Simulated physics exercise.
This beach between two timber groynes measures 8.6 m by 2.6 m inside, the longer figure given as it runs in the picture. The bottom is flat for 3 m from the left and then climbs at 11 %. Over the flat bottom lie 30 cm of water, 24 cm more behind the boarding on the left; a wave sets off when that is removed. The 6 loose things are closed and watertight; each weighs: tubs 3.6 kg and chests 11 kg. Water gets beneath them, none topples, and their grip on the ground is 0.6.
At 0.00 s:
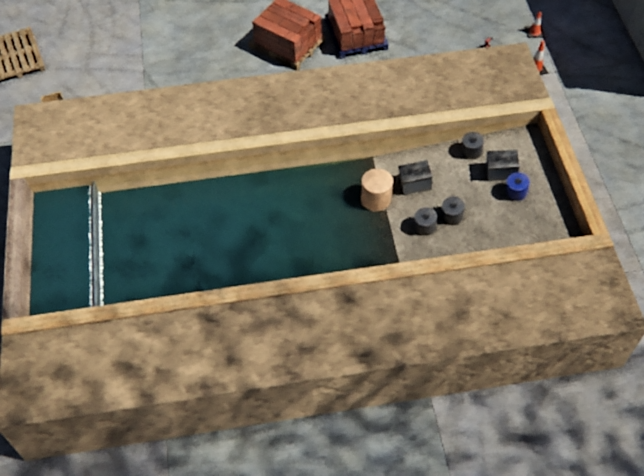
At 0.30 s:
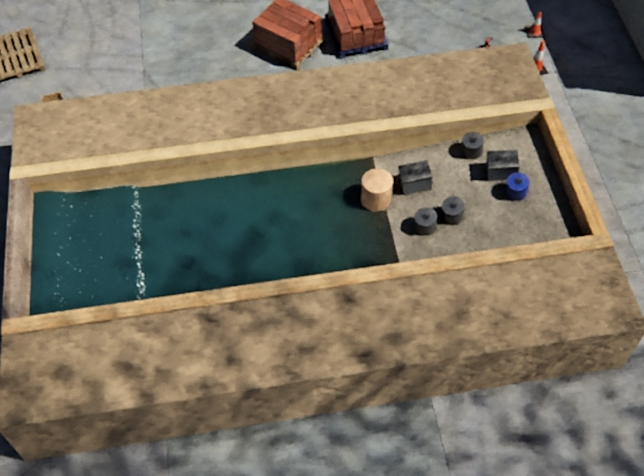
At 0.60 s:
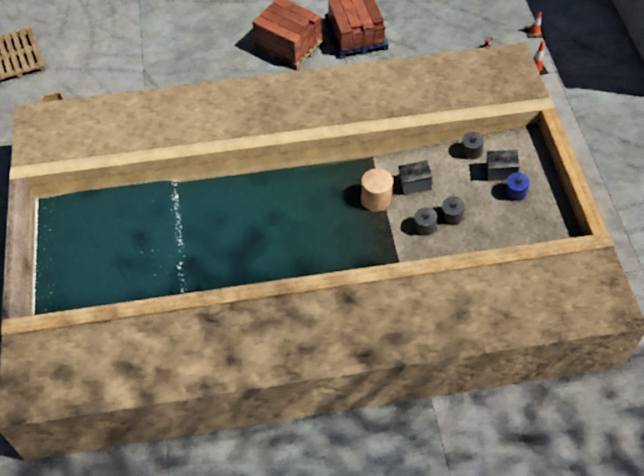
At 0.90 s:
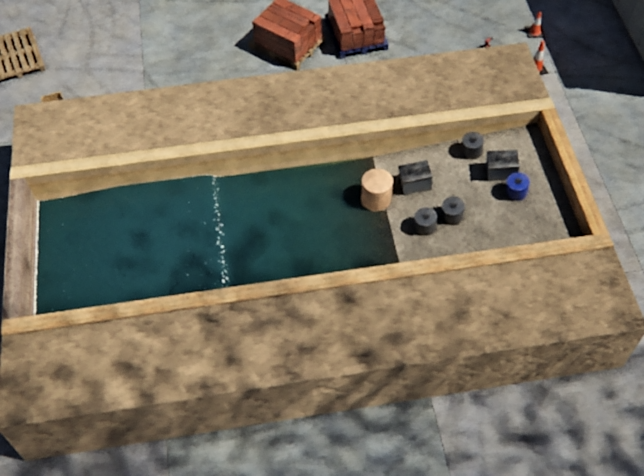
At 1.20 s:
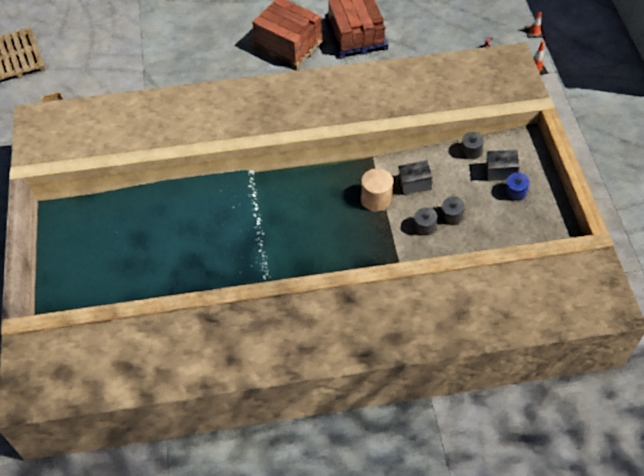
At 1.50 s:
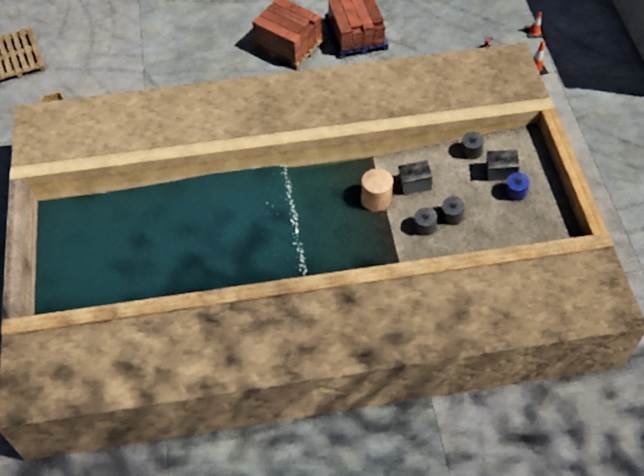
The video shows a timber-walled basin of dark water beside a flat grey area holding tubs and chests. A thin white line of foam travels rightward across the water from near the left end, while the objects stay still.
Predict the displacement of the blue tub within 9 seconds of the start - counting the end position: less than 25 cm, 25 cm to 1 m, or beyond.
The blue tub barely shifts.
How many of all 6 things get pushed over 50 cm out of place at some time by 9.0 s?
3 of them.
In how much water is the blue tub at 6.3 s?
Roughly 0 cm.
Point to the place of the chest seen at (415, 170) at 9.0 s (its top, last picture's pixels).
At about (326, 174).
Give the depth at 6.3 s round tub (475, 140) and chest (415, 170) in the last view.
About 1 and 6 cm.
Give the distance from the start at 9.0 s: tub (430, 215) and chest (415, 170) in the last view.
In that order: 250 cm, 150 cm.
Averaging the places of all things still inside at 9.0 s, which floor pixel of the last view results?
Around (400, 206).
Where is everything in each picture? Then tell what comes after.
In the first picture, the blue tub at (520, 181), on the bottom; 14.6 m2 under water; 0 of 6 have shifted.
In the second picture, the blue tub at (520, 181) rests on the ground; 14.6 m2 under water; 0 of 6 have shifted.
In the third picture, the blue tub at (520, 181), on the bottom; 14.6 m2 under water; 0 of 6 have shifted.
In the fourth picture, the blue tub at (520, 181) rests on the ground; 14.6 m2 under water; 0 of 6 have shifted.
In the fifth picture, the blue tub at (520, 181) rests on the ground; 14.6 m2 under water; 0 of 6 have shifted.
In the sixth picture, the blue tub at (520, 181) rests on the ground; 14.6 m2 under water; 0 of 6 have shifted.
After 2.1 s the blue tub is near (520, 181), 0.0 m from its start, aground; 0 afloat.
After 4.0 s the blue tub is near (520, 181), 0.0 m from its start, aground; 2 afloat.
After 6.3 s the blue tub is near (520, 181), 0.0 m from its start, aground; 2 afloat.
After 9.0 s the blue tub is near (520, 181), 0.0 m from its start, aground; 3 afloat.
